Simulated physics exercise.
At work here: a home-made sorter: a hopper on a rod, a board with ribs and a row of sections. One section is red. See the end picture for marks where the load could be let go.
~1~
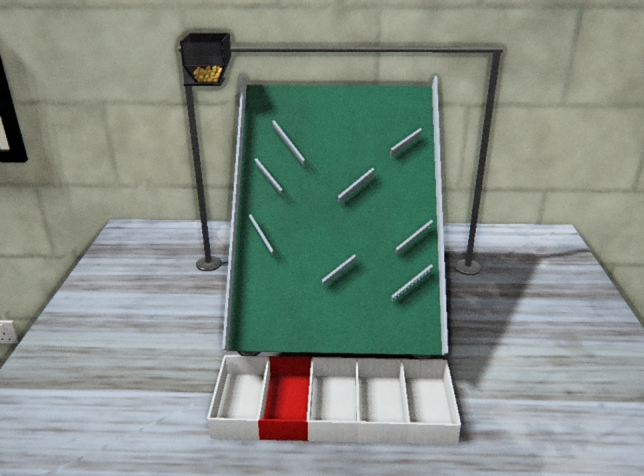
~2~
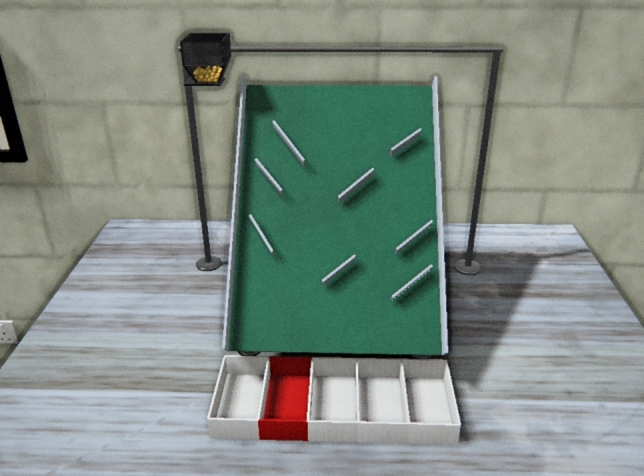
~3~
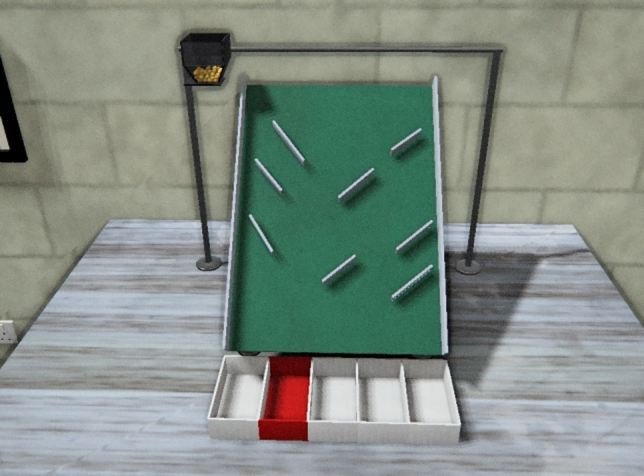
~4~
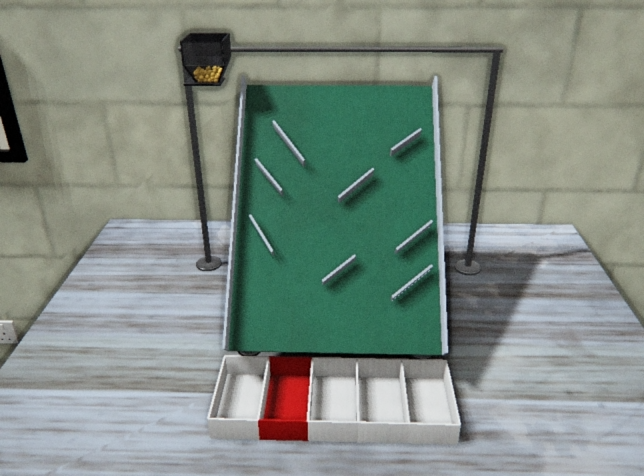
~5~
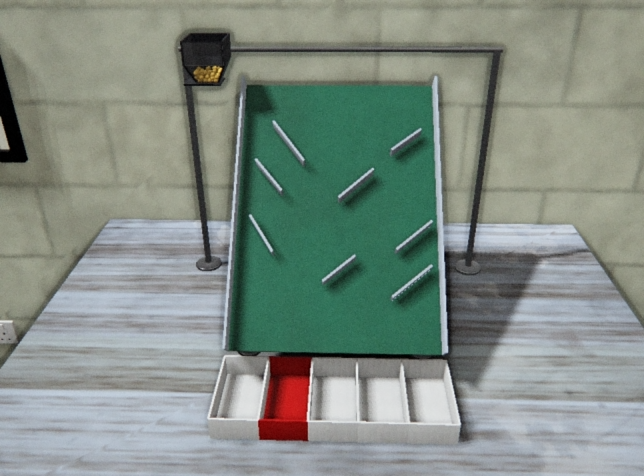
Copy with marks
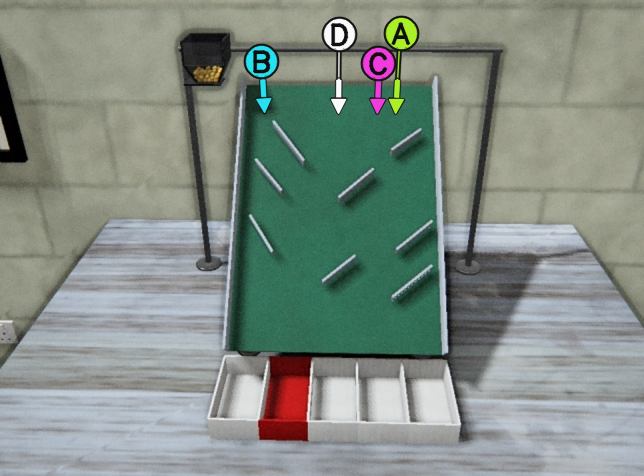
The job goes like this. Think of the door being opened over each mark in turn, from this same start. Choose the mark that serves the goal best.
D.
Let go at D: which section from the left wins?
The second from the left.
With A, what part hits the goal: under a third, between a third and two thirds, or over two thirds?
It is under a third.
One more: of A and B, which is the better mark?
Mark B.
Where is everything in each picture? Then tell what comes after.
Hopper (209, 73), puffed corn balls, door shut, in the first picture.
Ribs (273, 121) to (304, 160), (392, 150) to (421, 129), (256, 159) to (281, 190), in the second picture.
Ribs (339, 197) to (373, 169), (250, 215) to (272, 251), (397, 249) to (432, 221), in the third picture.
Ribs (322, 281) to (355, 255), (392, 297) to (432, 265), in the fourth picture.
Red section (283, 429), number 2 of 5 from the left, in the fifth picture.
On the marked copy, mark A meets the board at (395, 108); mark B meets the board at (264, 107); mark C meets the board at (377, 108); mark D meets the board at (338, 108).
Choosing A, roughly a quarter in the red section, roughly two thirds in other sections, about a tenth outside the box.
Choosing B, roughly a third in the red section, roughly two thirds in other sections.
Choosing C, roughly a quarter in the red section, roughly two thirds in other sections, about a tenth outside the box.
Choosing D, the larger part in the red section, roughly a quarter in other sections, just a few outside the box.
